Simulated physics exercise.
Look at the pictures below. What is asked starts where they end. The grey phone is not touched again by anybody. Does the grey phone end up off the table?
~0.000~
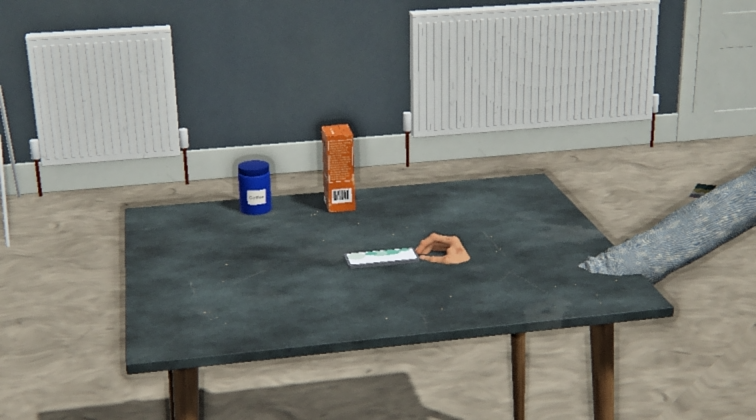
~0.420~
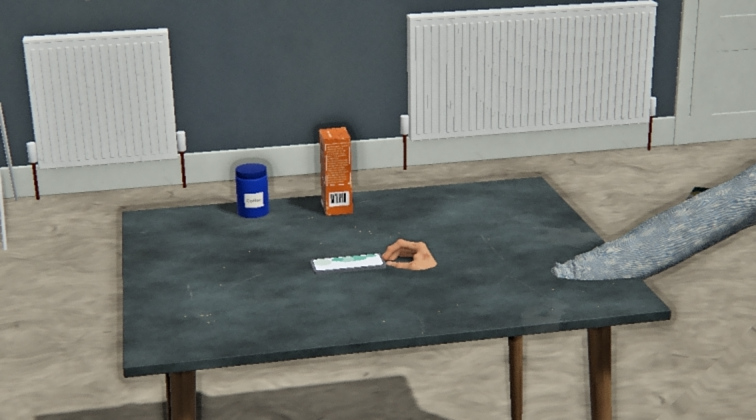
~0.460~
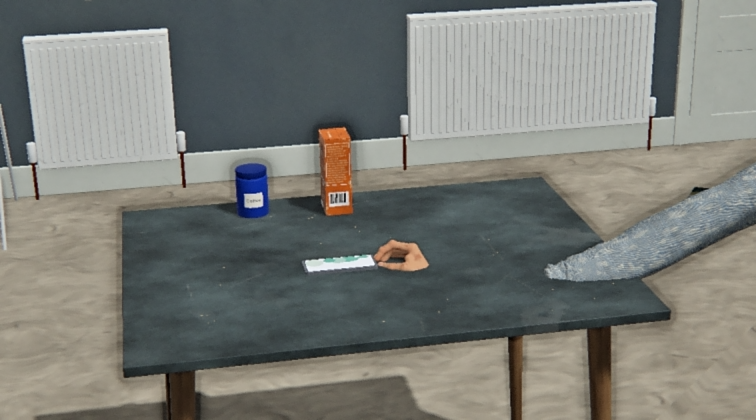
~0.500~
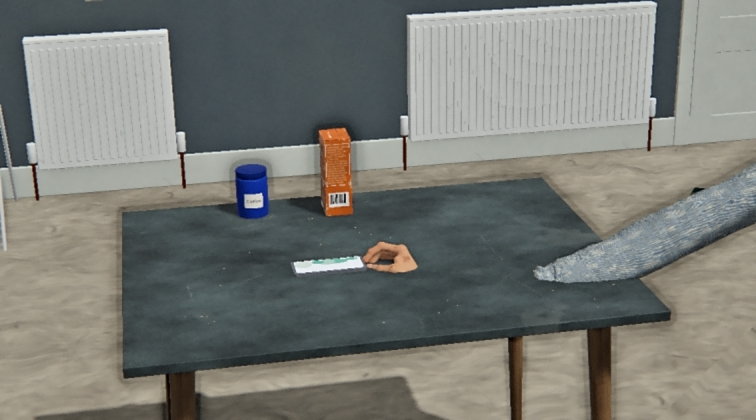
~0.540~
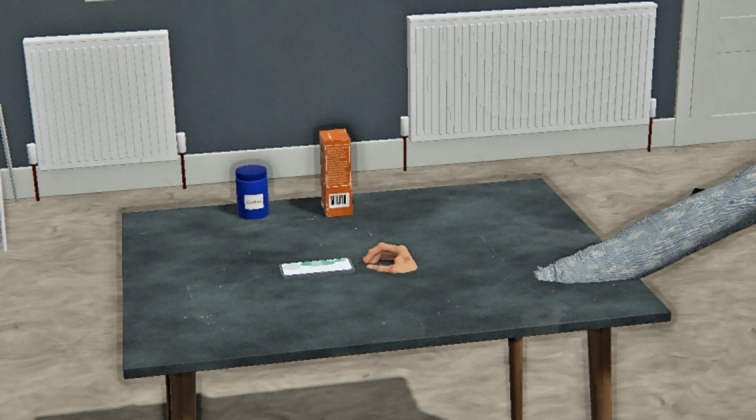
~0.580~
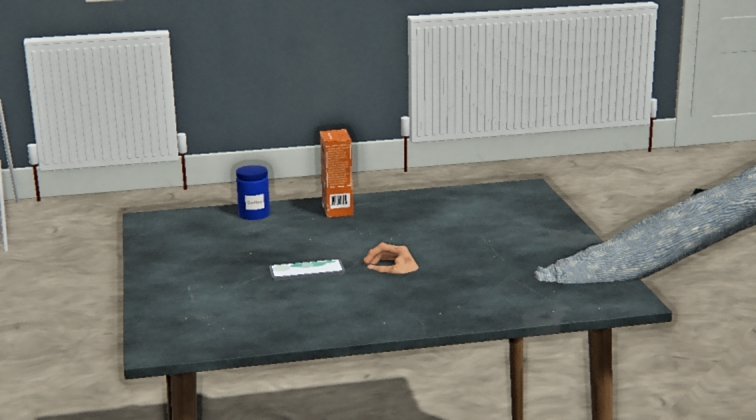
No.
Around 0.68 s, grey phone displaced a little near (288, 272).
Around 0.88 s, grey phone displaced about its own width near (278, 272).
Finally (1.3 s), moved from the start, grey phone. Final places as the last picture's camera would see them, grey phone near (278, 272).
